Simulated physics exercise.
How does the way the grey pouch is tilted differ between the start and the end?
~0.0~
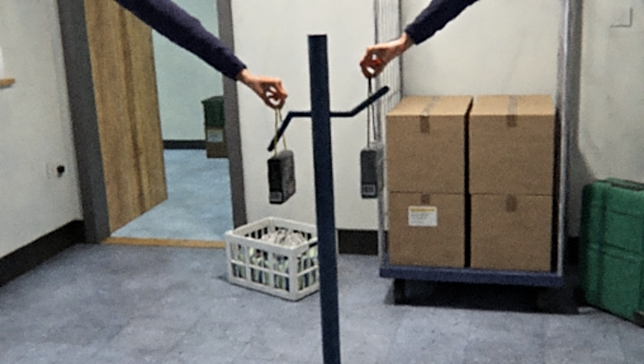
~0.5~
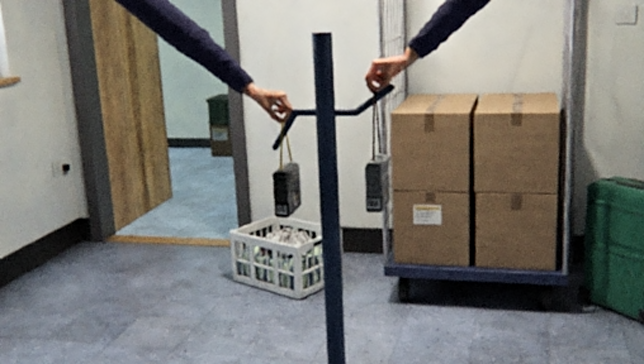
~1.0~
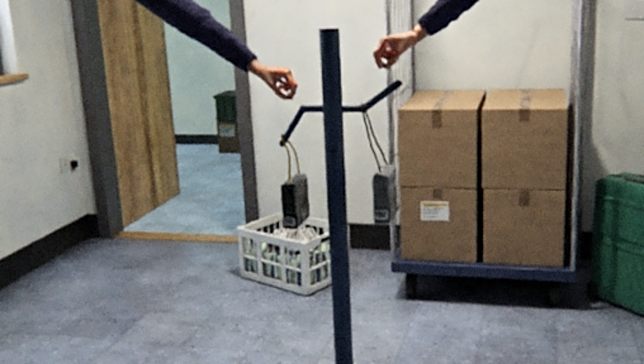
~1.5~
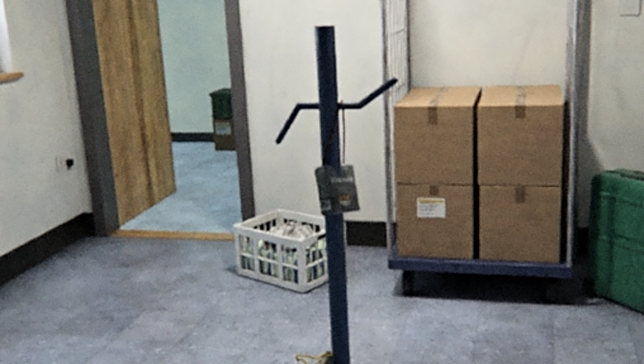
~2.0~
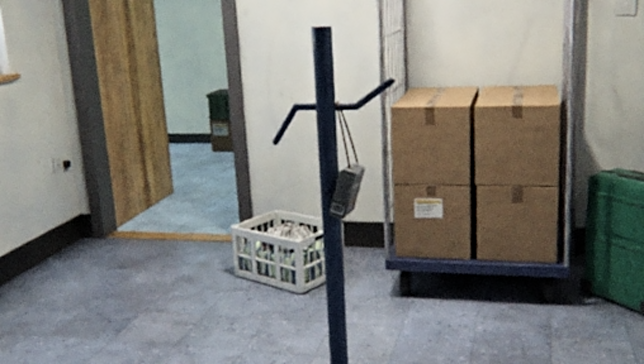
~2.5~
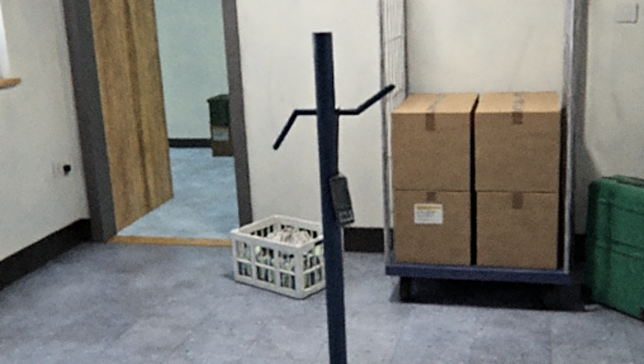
At the start the grey pouch is upright, but by the end it is leaning as it hangs from its loop.
Two hands hang pouches on pegs, but the black one drops while the grey stays hanging.
